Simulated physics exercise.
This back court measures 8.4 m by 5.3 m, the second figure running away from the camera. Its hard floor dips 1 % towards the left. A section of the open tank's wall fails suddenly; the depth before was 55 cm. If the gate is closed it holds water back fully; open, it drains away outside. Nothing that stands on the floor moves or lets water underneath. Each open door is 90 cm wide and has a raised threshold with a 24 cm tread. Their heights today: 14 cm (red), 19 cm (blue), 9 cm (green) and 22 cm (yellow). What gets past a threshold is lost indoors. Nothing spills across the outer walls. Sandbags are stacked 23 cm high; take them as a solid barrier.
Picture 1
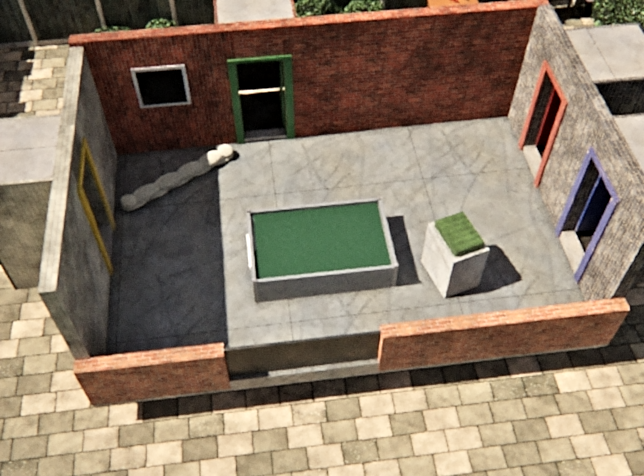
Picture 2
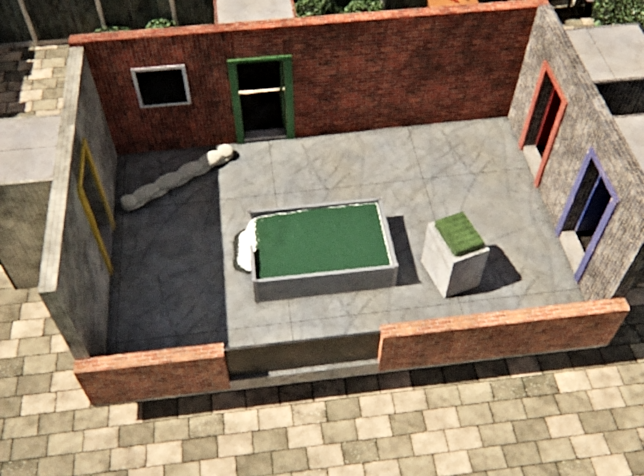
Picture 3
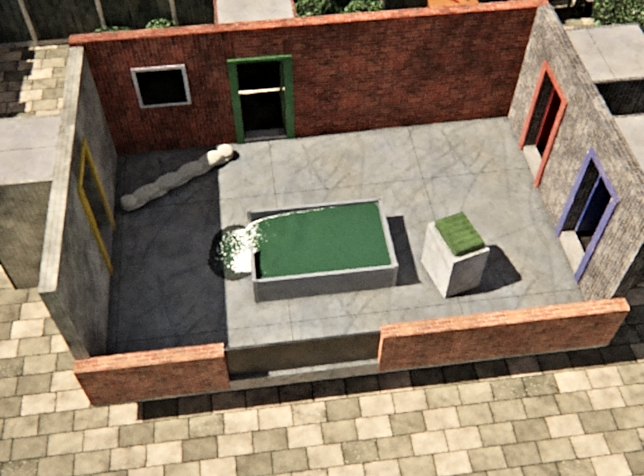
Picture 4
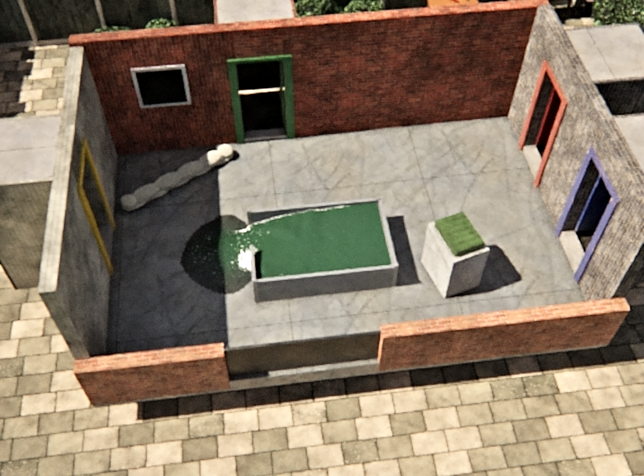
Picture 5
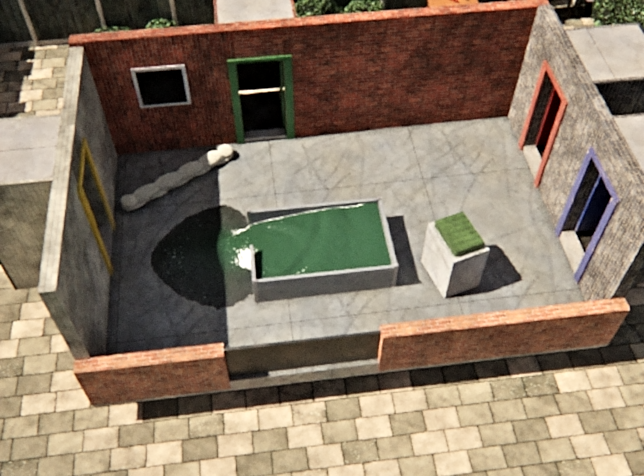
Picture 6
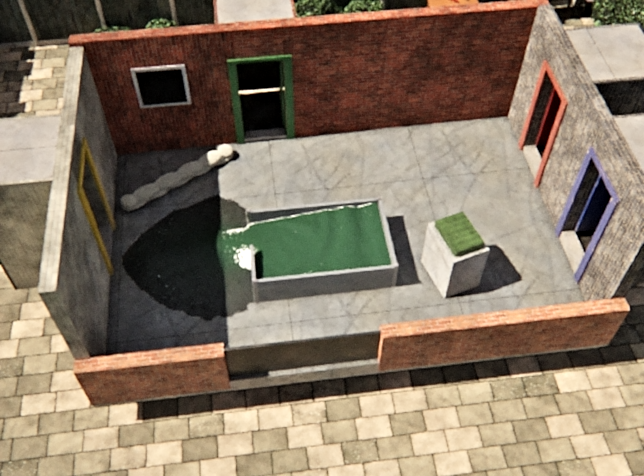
Green-tinted water bursts in a white froth from the left end of a pale rectangular tank, and a dark wet patch spreads leftward across the grey floor while the camera stays still. The roofless brick-walled court is seen from high above, paving around it. A green door stands at the back, yellow at left, red and blue at right, with pale sandbags back left and a grass-topped block beside the tank.
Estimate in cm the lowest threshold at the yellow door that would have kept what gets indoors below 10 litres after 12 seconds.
It would have to be roughly 22.5 cm high.
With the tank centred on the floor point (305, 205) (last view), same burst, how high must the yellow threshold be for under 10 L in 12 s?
About 28 cm.
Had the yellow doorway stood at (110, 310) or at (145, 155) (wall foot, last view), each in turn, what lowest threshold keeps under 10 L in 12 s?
Roughly 16 and 8.5 cm.
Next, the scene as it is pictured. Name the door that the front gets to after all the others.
The red one.
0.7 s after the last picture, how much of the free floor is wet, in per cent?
Near 15 per cent is wet.
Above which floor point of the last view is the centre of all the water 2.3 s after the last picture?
At about (235, 258).
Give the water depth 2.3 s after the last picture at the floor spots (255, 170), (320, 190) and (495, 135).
About 2, 0 and 0 cm.
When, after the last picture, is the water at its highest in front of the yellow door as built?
At about 1.6 s.
Then, 0.7 s after the last picture water covers 15 % of the floor, deepest (33 cm) near (247, 246); 22 cm at the yellow door, 0 litres in over its 22 cm threshold.
Then, 2.3 s after the last picture water covers 25 % of the floor, deepest (25 cm) near (105, 383); 24 cm at the yellow door, 9 litres in over its 22 cm threshold.
Then, 11.3 s after the last picture water covers 90 % of the floor, deepest (10 cm) near (118, 157); 9 cm at the yellow door, 12 litres in over its 22 cm threshold.
At the yellow door as built, the water peaked near 28 cm, 1.5 s after the last picture.
With a threshold of 20 cm, 24 litres would have come in within the 12 s; with 27 cm, 1 litre. So under 10 litres takes about 22.5 cm.
